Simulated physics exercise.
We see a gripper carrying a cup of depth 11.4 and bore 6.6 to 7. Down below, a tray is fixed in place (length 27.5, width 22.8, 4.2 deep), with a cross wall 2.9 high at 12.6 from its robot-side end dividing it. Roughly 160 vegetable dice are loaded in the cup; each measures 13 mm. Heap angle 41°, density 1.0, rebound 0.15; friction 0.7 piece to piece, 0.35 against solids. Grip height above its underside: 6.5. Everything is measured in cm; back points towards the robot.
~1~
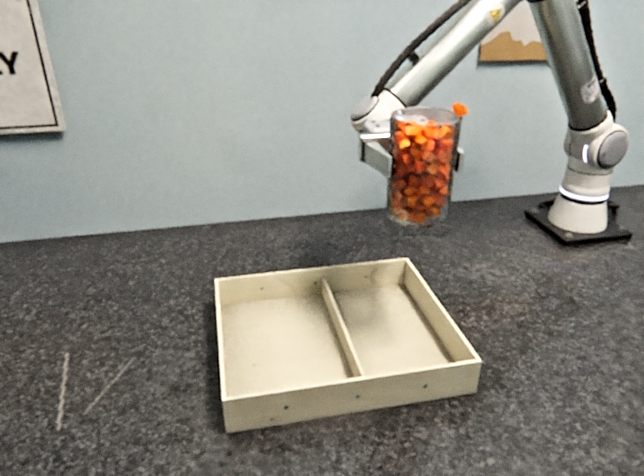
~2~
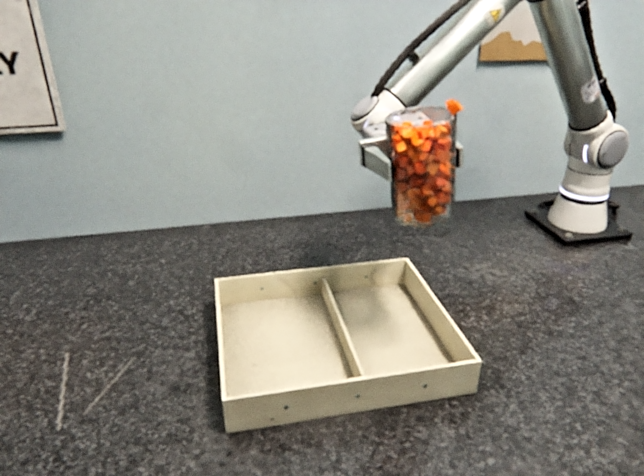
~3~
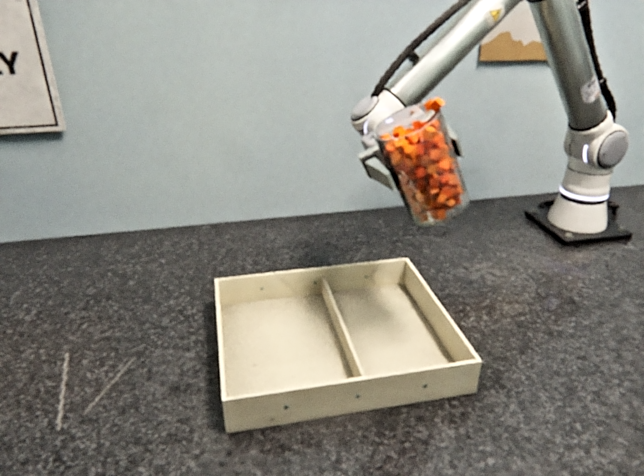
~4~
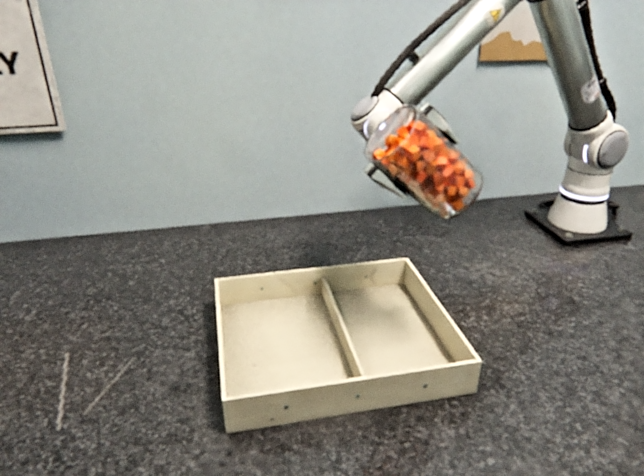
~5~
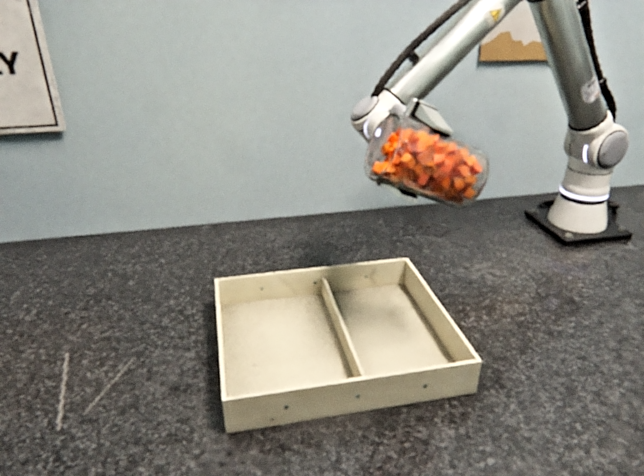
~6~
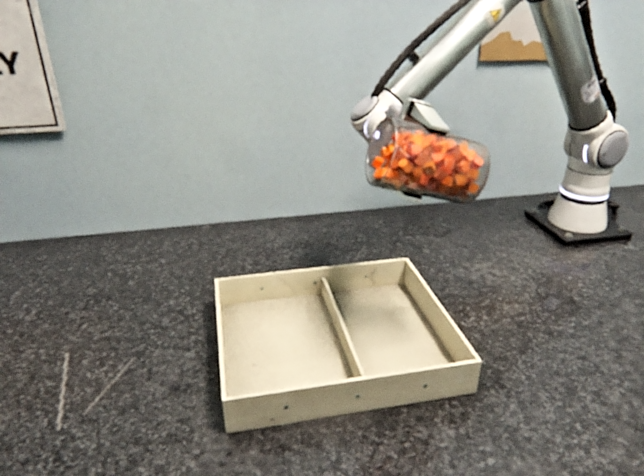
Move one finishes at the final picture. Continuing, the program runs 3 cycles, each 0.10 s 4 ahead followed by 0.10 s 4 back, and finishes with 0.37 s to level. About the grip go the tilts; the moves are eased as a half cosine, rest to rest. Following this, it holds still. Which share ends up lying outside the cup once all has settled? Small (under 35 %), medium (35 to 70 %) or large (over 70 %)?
Medium.
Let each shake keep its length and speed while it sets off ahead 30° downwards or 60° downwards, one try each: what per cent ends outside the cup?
Try one gives about 15 in a hundred, try two about 5 in a hundred.
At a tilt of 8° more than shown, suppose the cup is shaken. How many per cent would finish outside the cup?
Estimate: Around 65 per cent.
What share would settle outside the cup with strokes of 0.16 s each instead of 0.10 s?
That gives about 10 percent.
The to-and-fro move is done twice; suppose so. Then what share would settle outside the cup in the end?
That would give close to 40 percent.
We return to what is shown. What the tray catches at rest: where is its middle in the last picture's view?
Near (300, 343).
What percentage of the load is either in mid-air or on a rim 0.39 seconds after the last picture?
Around 6 percent of the load.
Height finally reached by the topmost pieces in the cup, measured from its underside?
Around 7.5 centimetres above the underside.
Then, 0.39 s on, tilted 73° forward, highest piece 26 above the table; 113 in the cup, 26 in the far-side part, 7 in the robot-side part, 1 on the table or floor, 10 in flight or on a rim.
Then, 0.78 s on, tilted 39° forward, highest piece 27 above the table; 80 in the cup, 58 in the far-side part, 16 in the robot-side part, 1 on the table or floor, 2 in flight or on a rim.
Then, 1.17 s on, level, highest piece 25 above the table; 79 in the cup, 60 in the far-side part, 17 in the robot-side part, 1 on the table or floor.
Then, 2.22 s on, level, highest piece 25 above the table; 79 in the cup, 60 in the far-side part, 17 in the robot-side part, 1 on the table or floor.
In the end, 79 in the cup, 60 in the far-side part, 17 in the robot-side part, 1 on the table or floor. That is 50 % outside the cup.
